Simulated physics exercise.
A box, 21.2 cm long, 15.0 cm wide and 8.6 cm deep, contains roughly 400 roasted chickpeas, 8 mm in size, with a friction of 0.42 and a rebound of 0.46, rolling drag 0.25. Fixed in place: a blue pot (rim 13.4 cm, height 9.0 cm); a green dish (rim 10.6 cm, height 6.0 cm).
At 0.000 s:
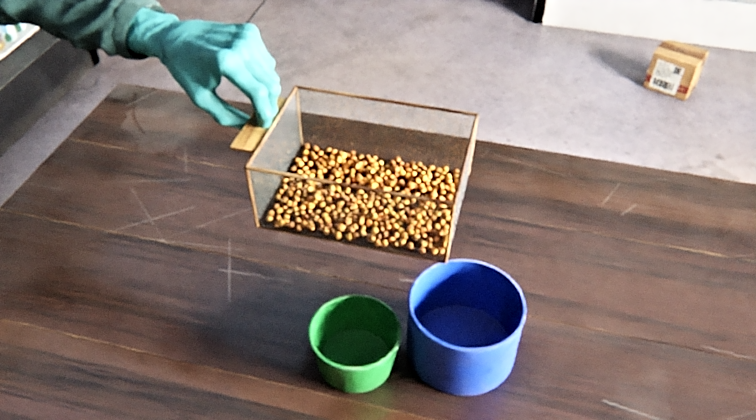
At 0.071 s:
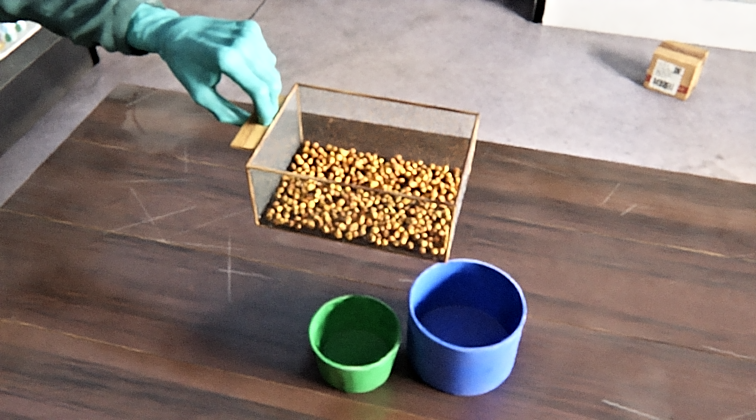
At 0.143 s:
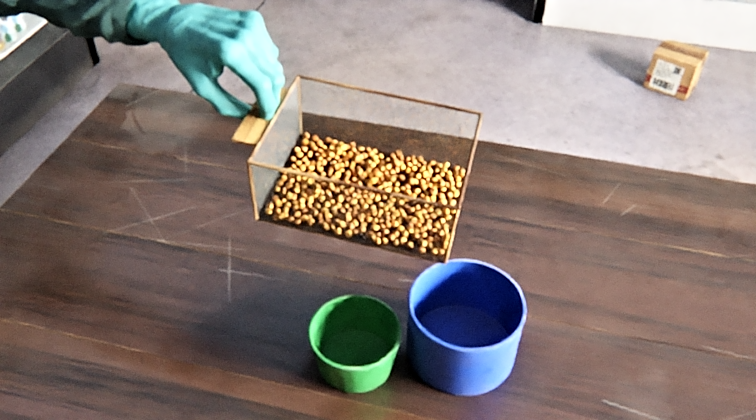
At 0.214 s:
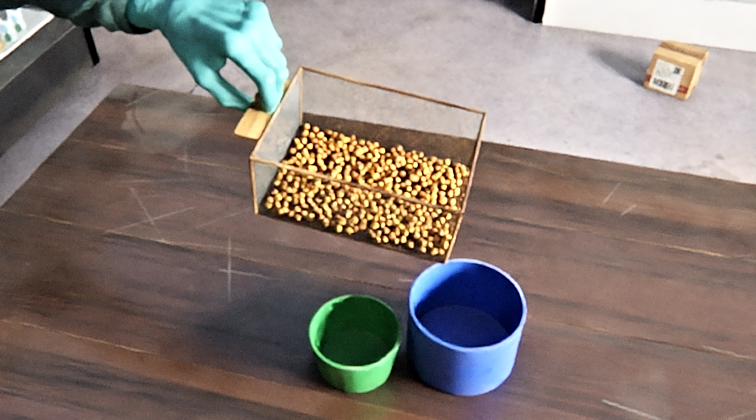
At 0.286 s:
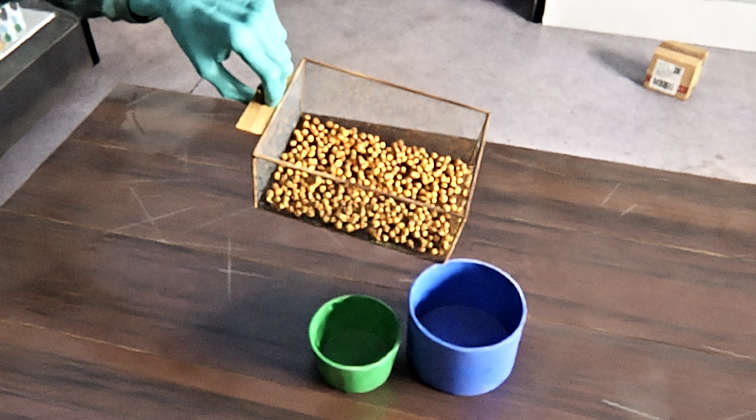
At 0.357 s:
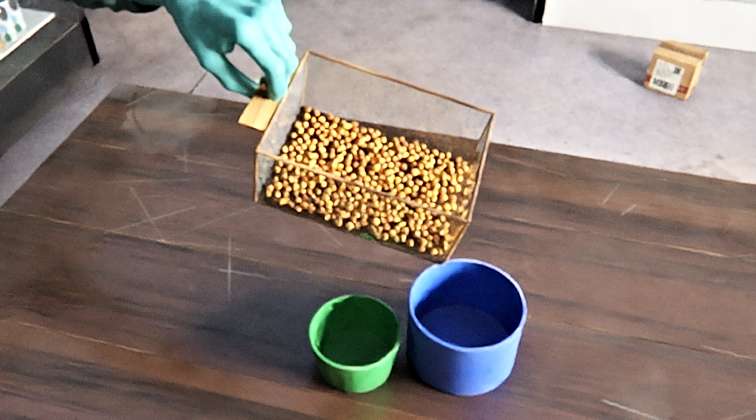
A teal-gloved hand holds a clear box of small golden-brown pieces level above a dark wooden table, behind a green dish and a blue pot. The hand then steadily raises the box's left side, tilting it moderately toward the front right, while the pieces stay inside.
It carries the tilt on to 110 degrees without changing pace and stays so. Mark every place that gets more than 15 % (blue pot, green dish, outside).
Blue pot below, green dish below, outside above.
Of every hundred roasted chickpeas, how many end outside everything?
About 80 per cent.
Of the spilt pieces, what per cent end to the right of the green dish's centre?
Some 100 per cent.
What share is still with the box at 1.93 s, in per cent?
About 100 per cent.
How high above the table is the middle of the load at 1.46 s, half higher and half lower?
About 28 cm.
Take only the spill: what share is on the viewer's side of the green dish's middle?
Some 100 per cent.
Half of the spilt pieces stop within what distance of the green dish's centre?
Some 20 cm.
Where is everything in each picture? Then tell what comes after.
The first frame shows box at (348, 192); tilt 0 degrees; leading edge at (466, 156); middle of the load at (365, 197); blue pot at (467, 302); green dish at (355, 330).
The second frame shows box at (348, 192); tilt 1 degrees; leading edge at (467, 157); middle of the load at (365, 195).
The third frame shows box at (351, 191); tilt 4 degrees; low side front right; leading edge at (471, 158); middle of the load at (365, 192).
The fourth frame shows box at (354, 191); tilt 8 degrees; low side front right; leading edge at (474, 160); middle of the load at (365, 187).
The fifth frame shows box at (357, 191); tilt 12 degrees; low side front right; leading edge at (478, 162); middle of the load at (365, 183).
The sixth frame shows box at (360, 192); tilt 16 degrees; low side front right; leading edge at (481, 165); middle of the load at (366, 179); blue pot at (467, 302); green dish at (355, 330). It turns about 50 degrees a second.
After 0.96 s, tilt 47 degrees; box 100 %; middle of all pieces near (394, 169).
After 1.46 s, tilt 73 degrees; box 100 %; middle of all pieces near (420, 173).
After 1.93 s, tilt 98 degrees; box 100 %; middle of all pieces near (450, 203).
After 2.37 s, tilt 110 degrees; box 40 %, outside 50 %, in the air 10 %; middle of all pieces near (494, 368).
At rest (3.8 s), box 20 %, blue pot 0 %, outside 80 %, green dish 0 %.
